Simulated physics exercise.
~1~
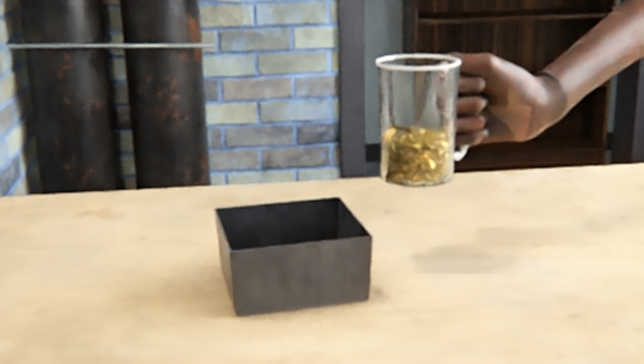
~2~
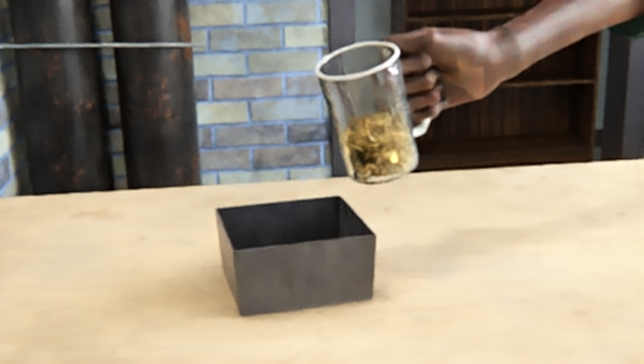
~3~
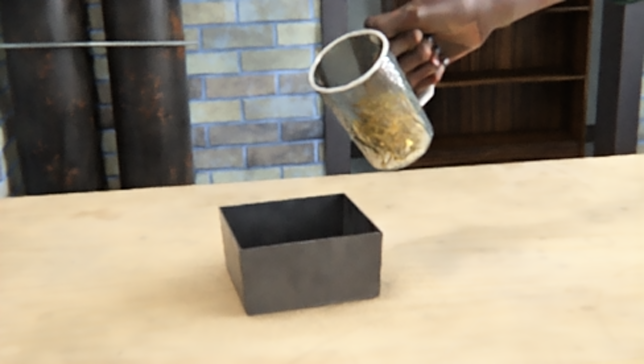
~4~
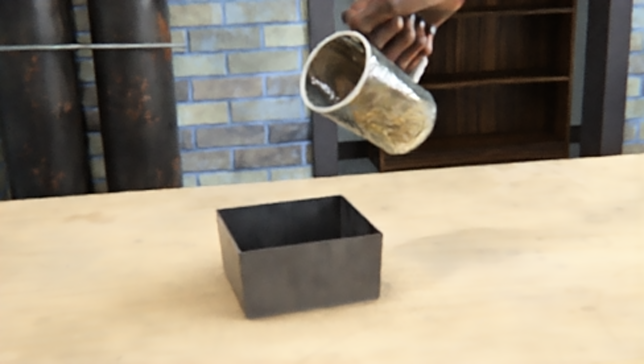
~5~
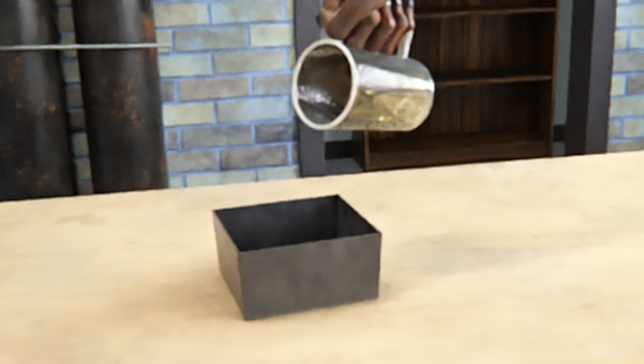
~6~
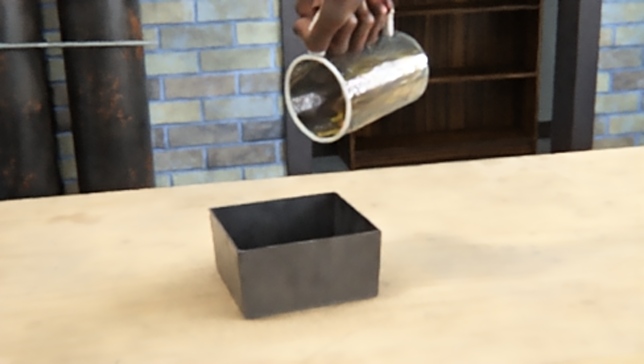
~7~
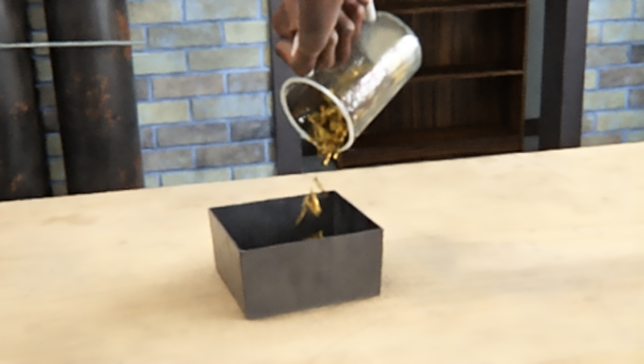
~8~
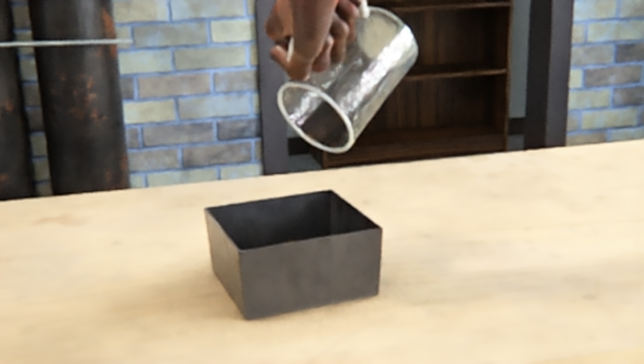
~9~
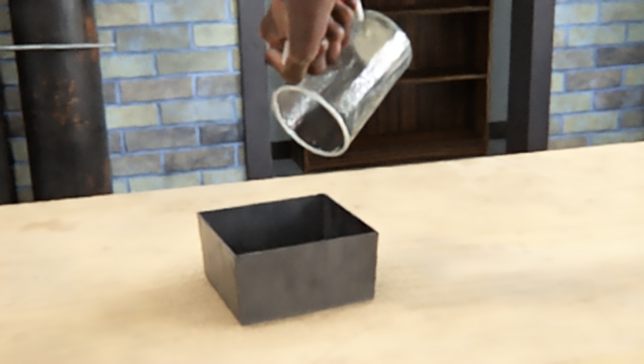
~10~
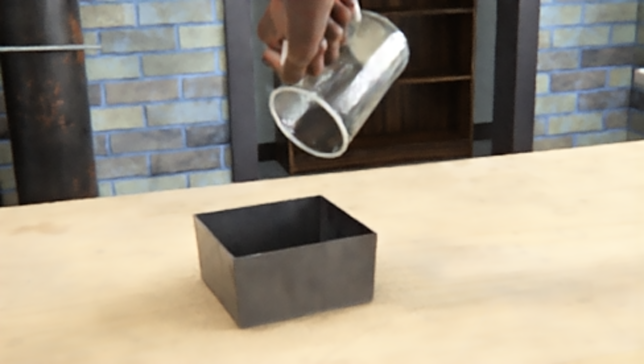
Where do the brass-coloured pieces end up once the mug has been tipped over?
They all drop into the dark square tin, and none are left lying on the table around it.
